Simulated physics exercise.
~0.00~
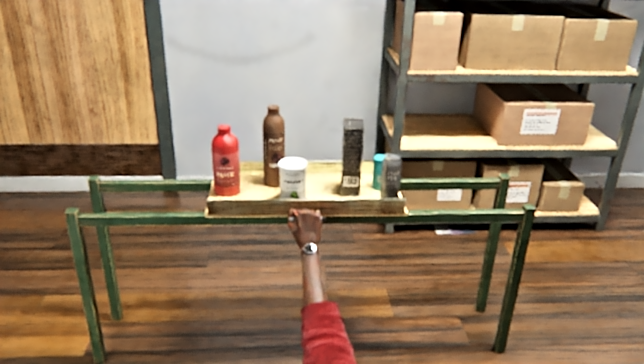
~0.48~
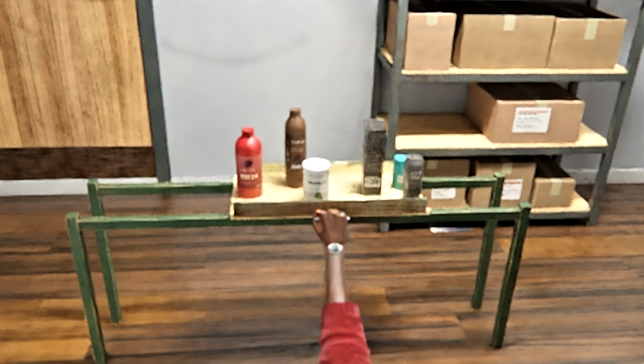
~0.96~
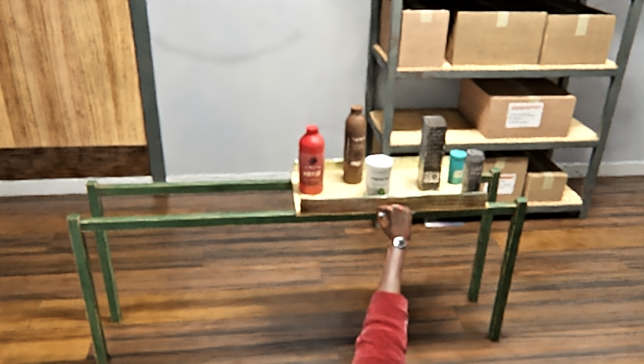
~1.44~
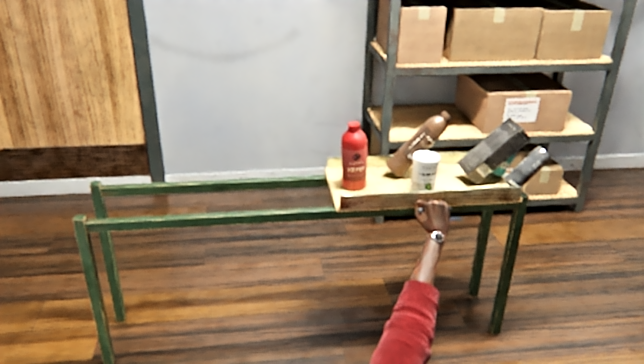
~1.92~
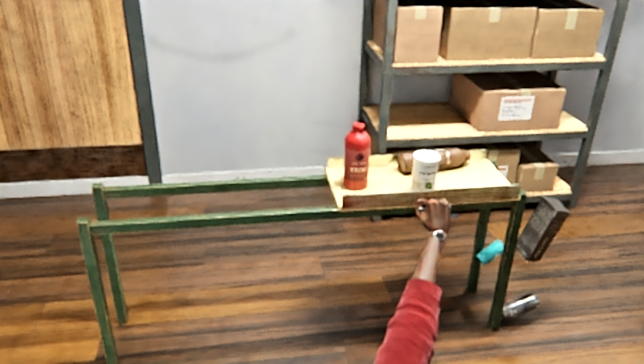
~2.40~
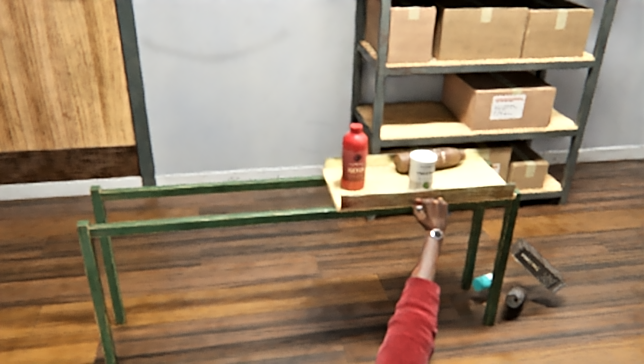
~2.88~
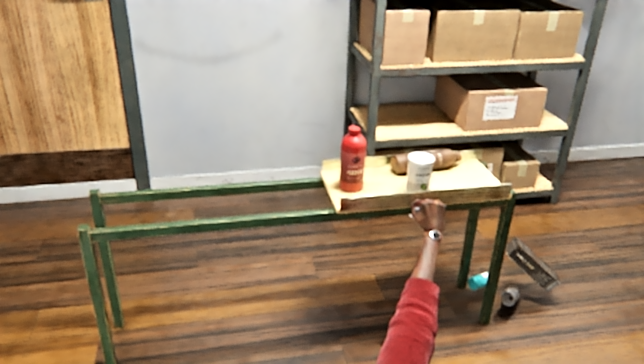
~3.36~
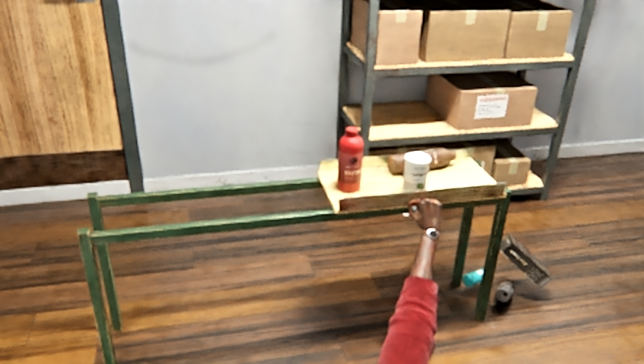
In the video, a hand slides a tray of bottles and containers right along green rails until it stops abruptly; the brown bottle topples on it, while a black carton, grey can and turquoise shaker fall to the floor, leaving the red bottle and white tin upright.
